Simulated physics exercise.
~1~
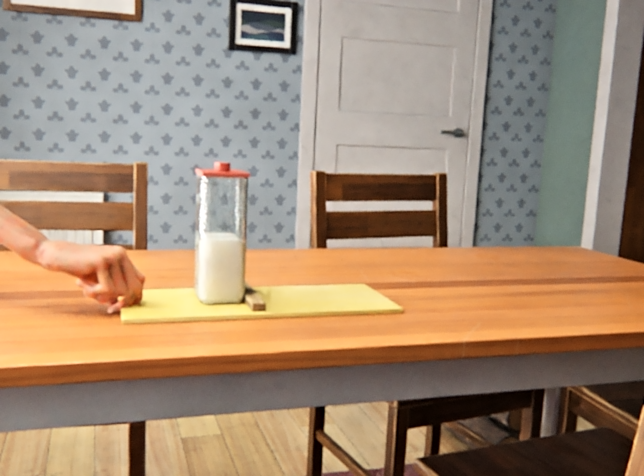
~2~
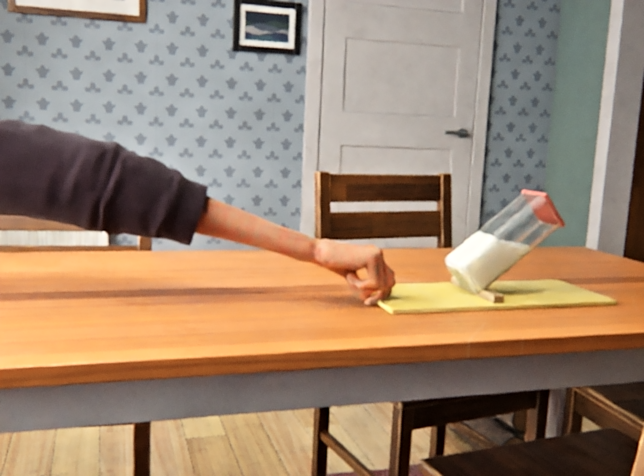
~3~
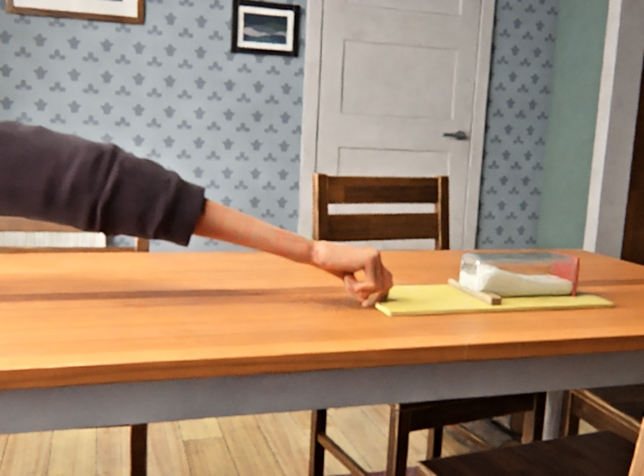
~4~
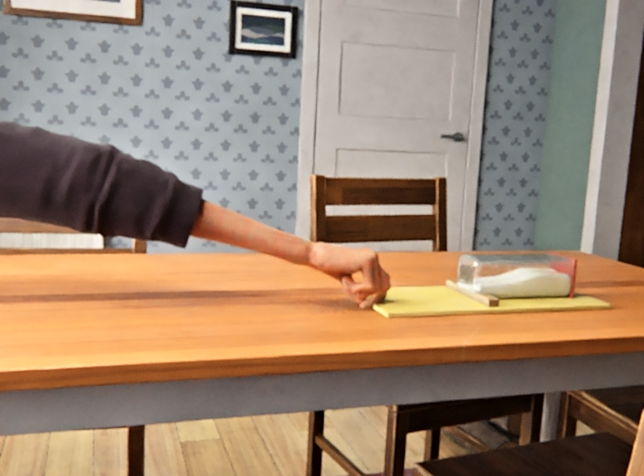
At the start, a clear canister with a red cap, about half full of milk, stands upright on a yellow board on a wooden table, beside a small wooden strip. A hand holds the board's left end. The arm reaches across from the left as the board slides to the right, carrying the canister along. The canister tips to the right over the strip, its milk slanting inside. It topples onto its side, and the milk shifts along its length. At the end, it lies on the board with its cap pointing right, still closed, while the hand stays at the board's edge.
